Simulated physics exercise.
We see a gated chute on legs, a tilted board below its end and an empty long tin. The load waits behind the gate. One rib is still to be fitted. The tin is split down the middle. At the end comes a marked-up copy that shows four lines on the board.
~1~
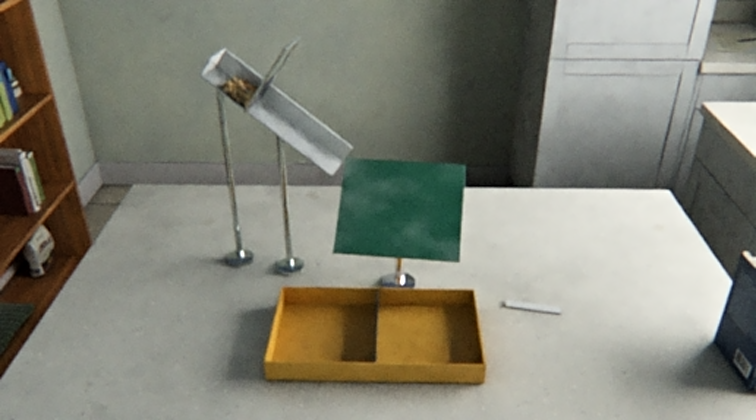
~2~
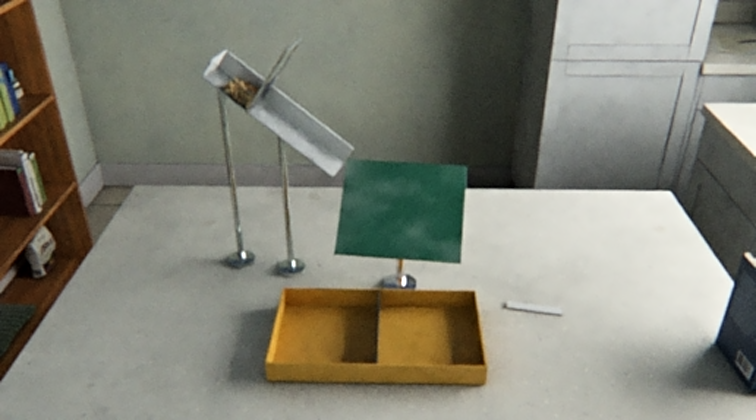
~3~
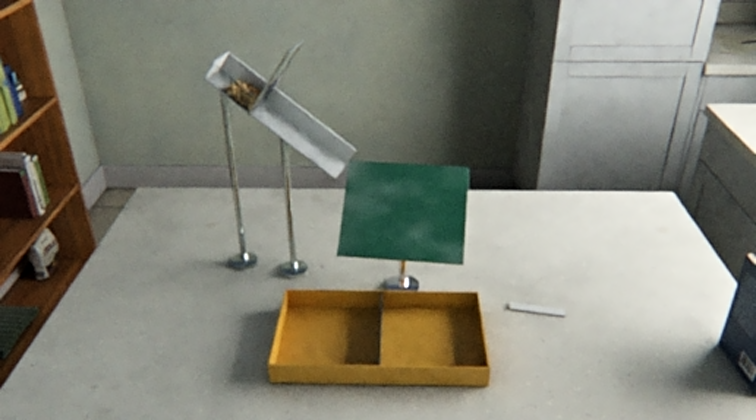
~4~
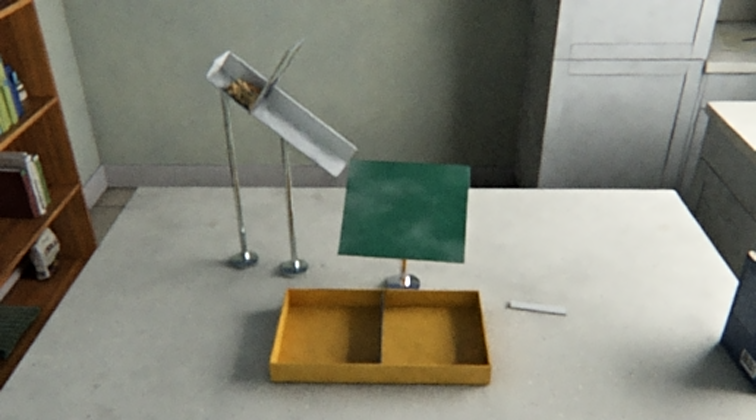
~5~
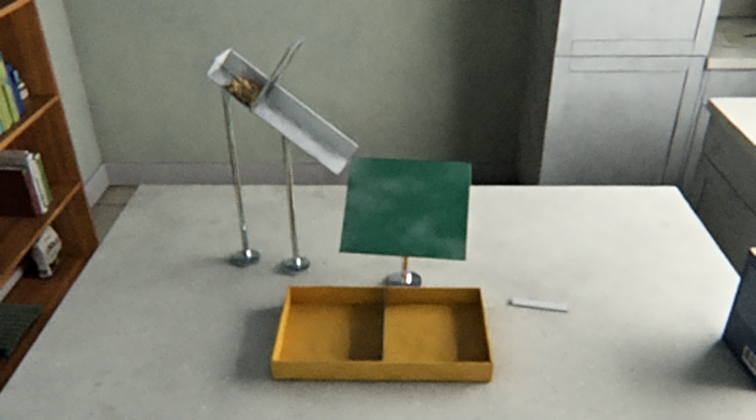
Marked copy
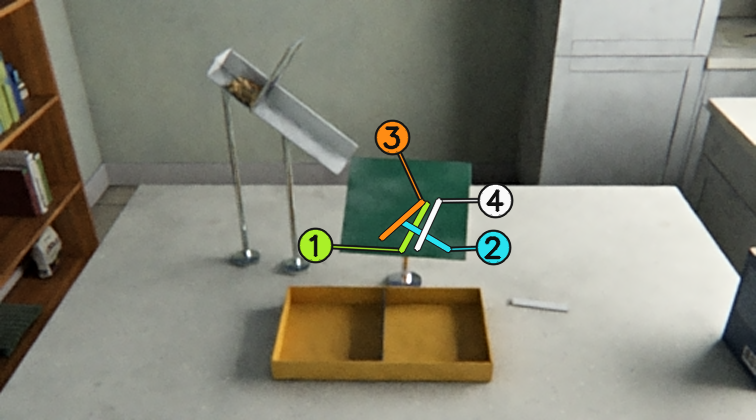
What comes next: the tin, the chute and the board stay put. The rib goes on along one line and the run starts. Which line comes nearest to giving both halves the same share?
Line 1.
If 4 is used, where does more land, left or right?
More lands on the right.
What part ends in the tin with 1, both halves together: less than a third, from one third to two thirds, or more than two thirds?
It is more than two thirds.
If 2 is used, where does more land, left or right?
Right.
On the marked copy, line 1 from (426, 204) to (401, 250); line 2 from (401, 221) to (448, 249); line 3 from (422, 202) to (381, 237); line 4 from (439, 200) to (417, 248).
Choosing 1, of what is caught, roughly half in the left half, roughly half in the right.
Choosing 2, of what is caught, about a tenth in the left half, the larger part in the right.
Choosing 3, of what is caught, almost all in the left half, about a tenth in the right.
Choosing 4, of what is caught, about a tenth in the left half, almost all in the right.
